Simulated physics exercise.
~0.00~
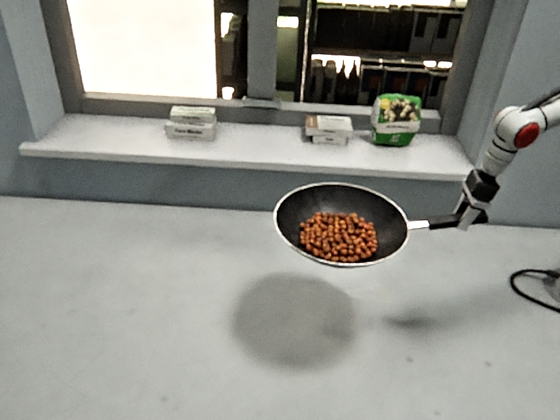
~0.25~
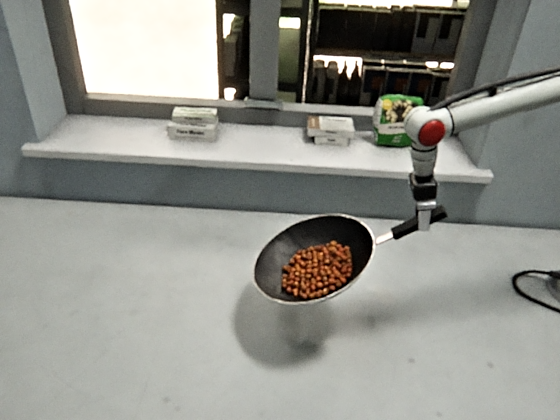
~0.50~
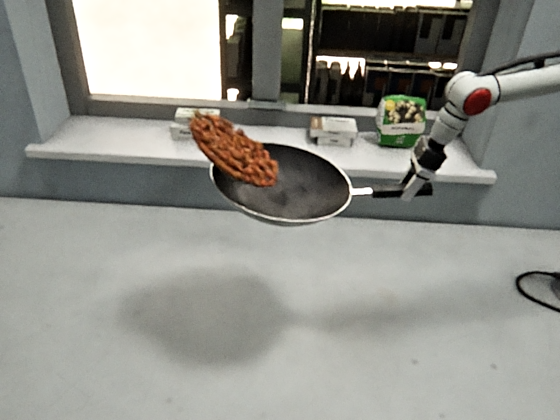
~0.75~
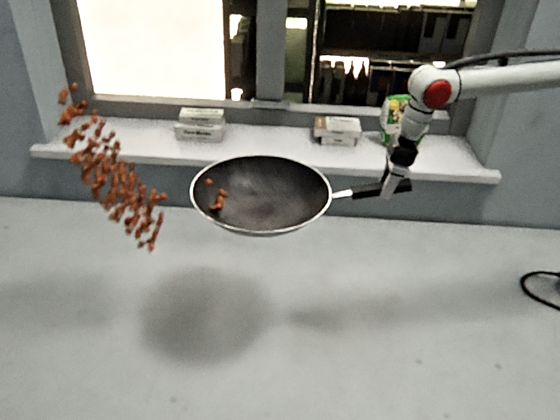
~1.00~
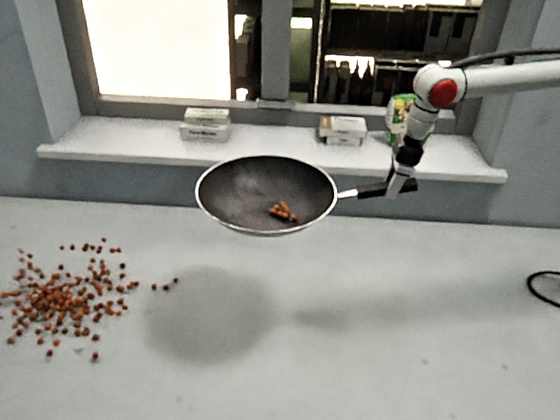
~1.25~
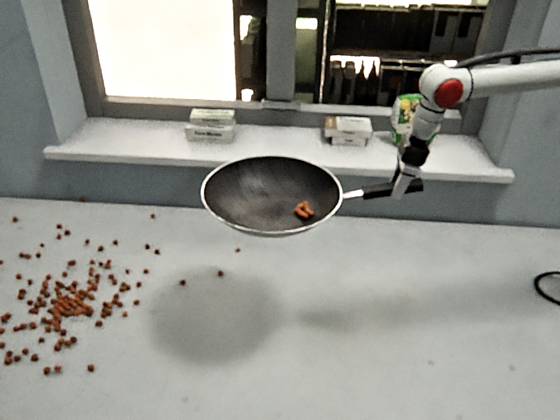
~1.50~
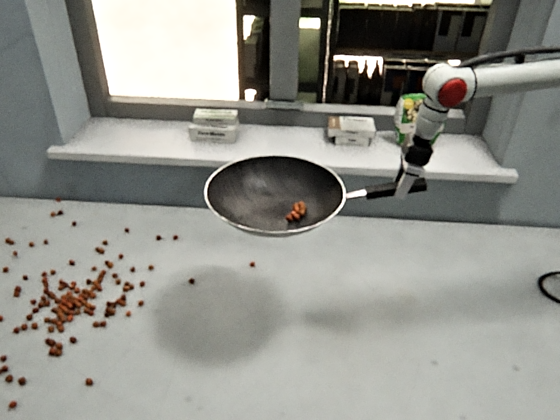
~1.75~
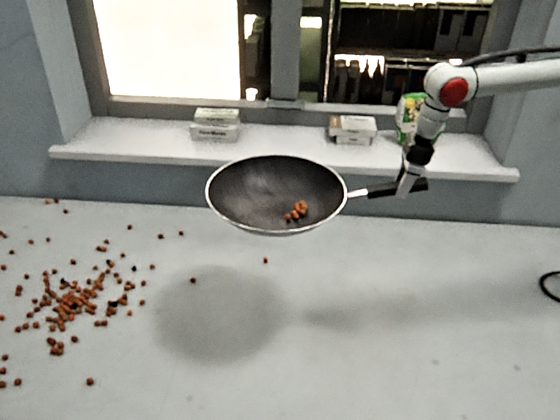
A robot arm jerks a wok left, flinging most of the hazelnuts onto the table.
